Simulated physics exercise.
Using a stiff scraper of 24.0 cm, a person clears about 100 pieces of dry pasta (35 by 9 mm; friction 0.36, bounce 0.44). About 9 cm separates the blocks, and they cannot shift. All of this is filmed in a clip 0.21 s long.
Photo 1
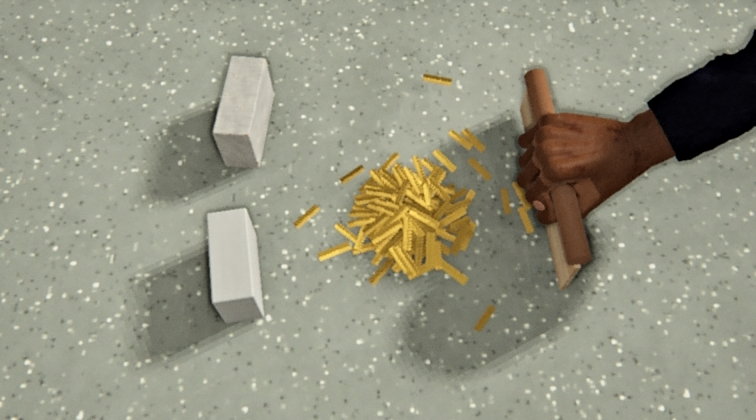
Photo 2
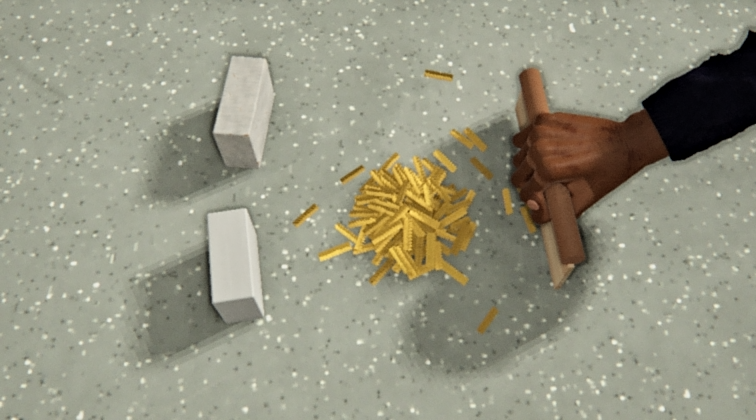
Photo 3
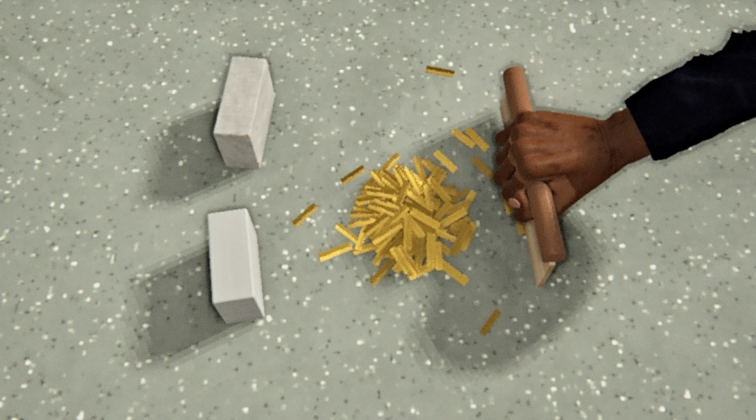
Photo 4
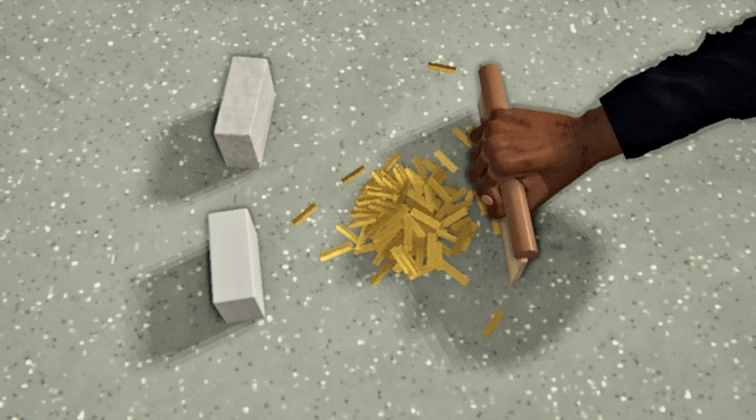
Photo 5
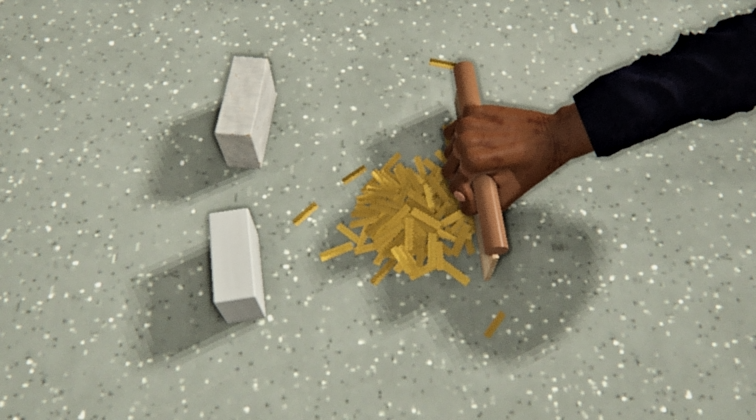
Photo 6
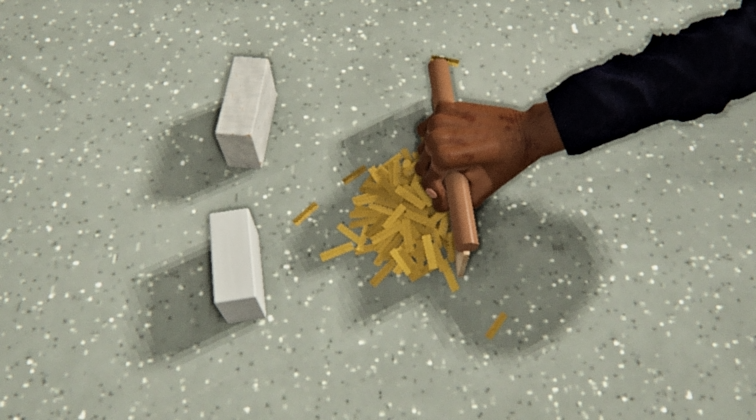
At the start, a hand holds a wooden scraper to the right of a heaped pile of yellow pasta pieces, with two pale blocks standing at left on a speckled surface. The hand slides the scraper steadily leftward, reaching the pile's right side and pressing its pieces slightly left, while the blocks stay still.
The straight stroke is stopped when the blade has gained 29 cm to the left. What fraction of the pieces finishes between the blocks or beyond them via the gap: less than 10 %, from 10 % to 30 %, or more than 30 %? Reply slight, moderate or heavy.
Moderate.
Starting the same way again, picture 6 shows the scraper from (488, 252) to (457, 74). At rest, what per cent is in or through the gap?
At rest, 20 percent has gone in or through the gap.
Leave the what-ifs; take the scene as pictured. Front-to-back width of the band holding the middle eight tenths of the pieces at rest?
Roughly 20 cm.
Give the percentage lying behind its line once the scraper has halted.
Some 15 per cent.
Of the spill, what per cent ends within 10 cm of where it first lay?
10% or so.
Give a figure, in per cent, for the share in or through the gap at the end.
It comes to about 25 percent.
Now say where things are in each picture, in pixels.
The first picture shows scraper from (574, 269) to (531, 86); moved 0.0 cm; pieces shifted so far, 0; middle of the spill at (418, 210); block at (229, 254); block at (240, 95).
The second picture shows scraper from (568, 268) to (526, 86); moved 0.6 cm; pieces shifted so far, 1; middle of the spill at (418, 211).
The third picture shows scraper from (550, 266) to (510, 84); moved 2.6 cm; pieces shifted so far, 6; middle of the spill at (419, 211).
The fourth picture shows scraper from (522, 263) to (486, 82); moved 5.5 cm; pieces shifted so far, 9; middle of the spill at (419, 211).
The fifth picture shows scraper from (494, 259) to (461, 79); moved 8.5 cm; pieces shifted so far, 14; middle of the spill at (420, 211).
The sixth picture shows scraper from (465, 256) to (437, 76); moved 11.5 cm; pieces shifted so far, 65; middle of the spill at (411, 197); block at (232, 254); block at (242, 95).
Then, 0.18 s after the last picture, scraper 24 cm from its start, spill 20 cm wide; held up before the blocks 100 %.
Then, 0.36 s after the last picture, scraper 29 cm from its start, spill 24 cm wide; in or through the gap 20 %, held up before the blocks 75 %.
Then, 0.51 s after the last picture, scraper 29 cm from its start, spill 25 cm wide; in or through the gap 25 %, held up before the blocks 70 %.
In the end, in or through the gap 25 %, round the near block 0 %, round the far block 0 %, held up before the blocks 70 %.
